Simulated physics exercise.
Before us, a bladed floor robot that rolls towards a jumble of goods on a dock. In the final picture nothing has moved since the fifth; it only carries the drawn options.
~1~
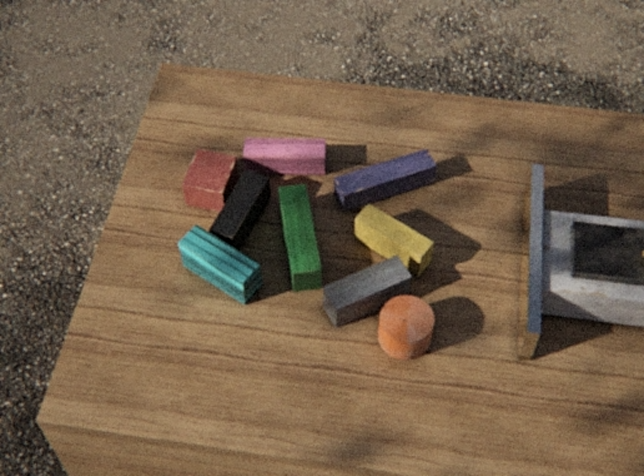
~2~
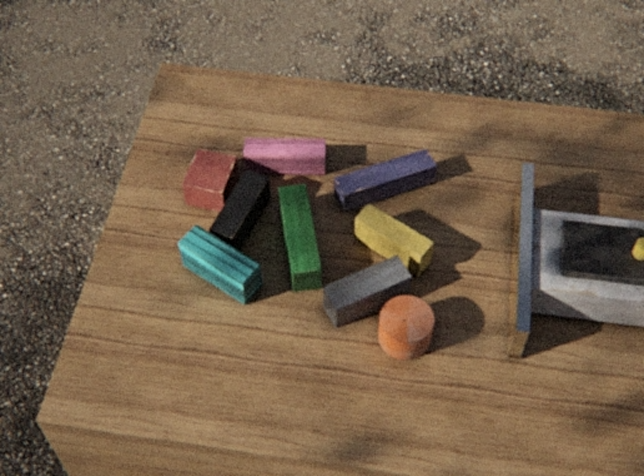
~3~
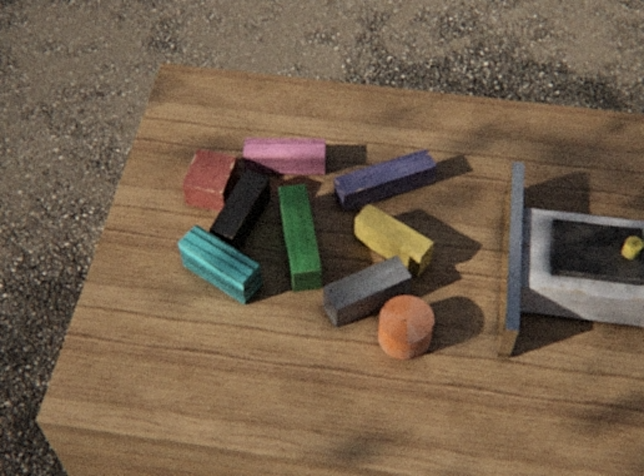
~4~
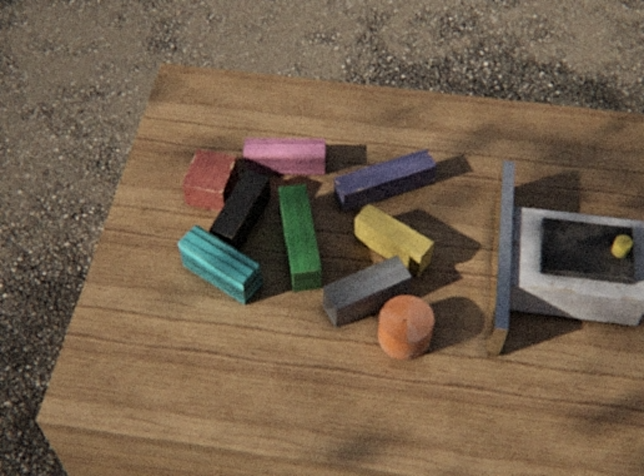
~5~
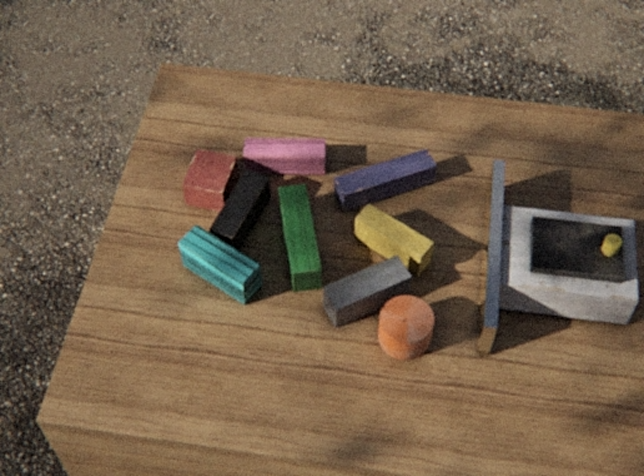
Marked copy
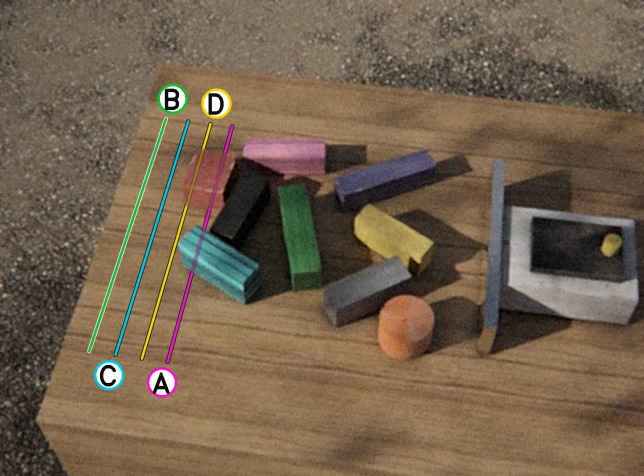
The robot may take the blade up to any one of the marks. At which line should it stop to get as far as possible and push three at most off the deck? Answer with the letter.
As far as mark C.
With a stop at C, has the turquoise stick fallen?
Yes.
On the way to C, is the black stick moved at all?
By then, yes.
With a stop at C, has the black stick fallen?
Yes.
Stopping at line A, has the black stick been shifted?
By then, yes.
On the marked copy, A at (203, 234); B at (131, 225); C at (155, 228); D at (179, 231).
Following C. Soon after the start, robot (443, 232); orange canister (323, 323); blue bar (364, 165).
Later, robot (317, 217); red crate (160, 177); turquoise stick (162, 263).
In the end, robot (223, 206); turquoise stick over the edge; red crate over the edge; three fallen.
As for the rest, A is within the limit but short; B drops four; D is within the limit but short.
